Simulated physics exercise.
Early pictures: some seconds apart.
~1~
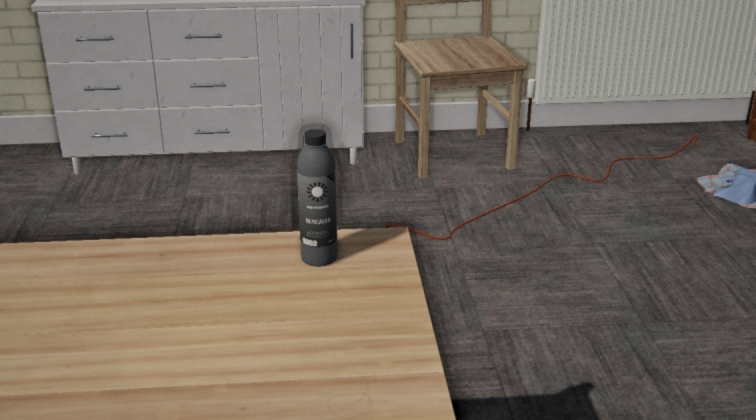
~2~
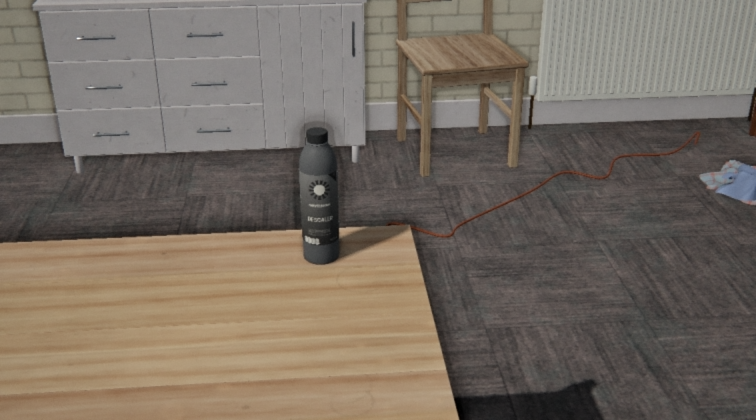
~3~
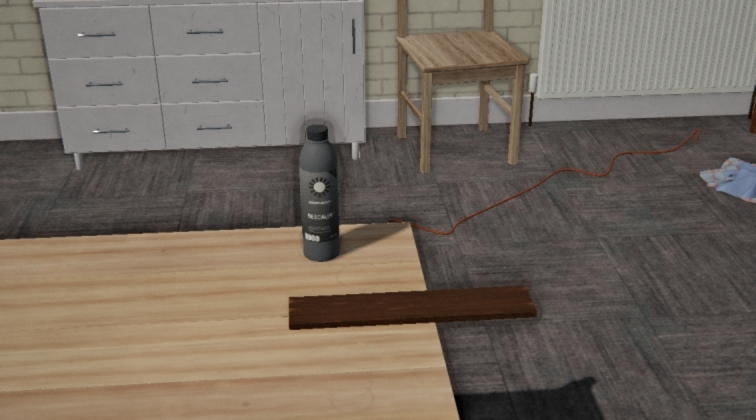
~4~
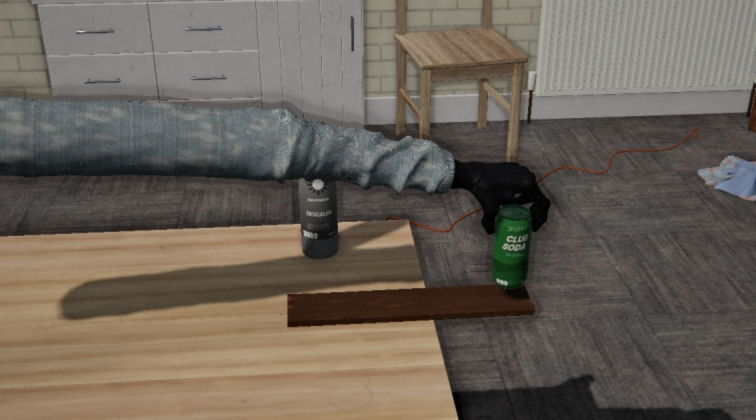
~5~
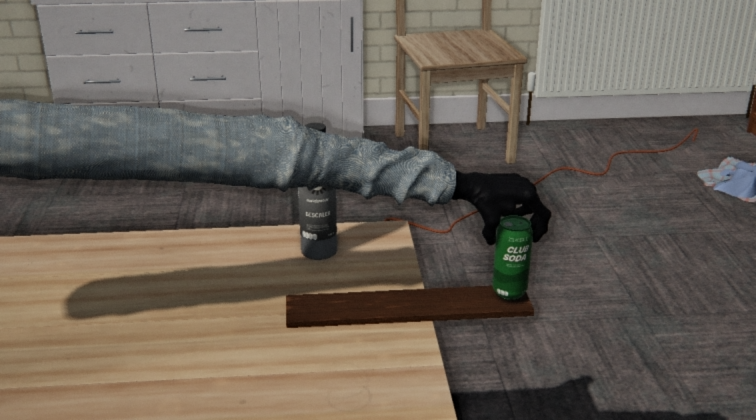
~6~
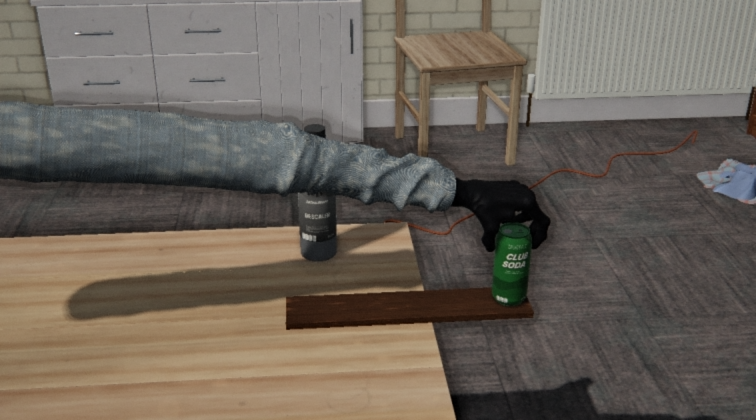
A dark wooden plank appears on the light wooden table, sticking out past its right edge, near a grey bottle that stays standing. Then an arm in a grey-blue sleeve and black glove reaches in from the left, lowers a green can onto the plank's overhanging right end, and keeps hold of it.
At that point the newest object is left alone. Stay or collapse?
Watch it - it plunges off the end.
Then, 0.60 s later than the last frame, green can now down on the floor or falling; brown plank tilted by 64°.
Then, 0.80 s later than the last frame, brown plank now down on the floor or falling.
Then, 0.90 s later than the last frame, things are still on the move.
When it is over, down on the floor or falling, green can and brown plank; grey bottle as before. The plank goes over.
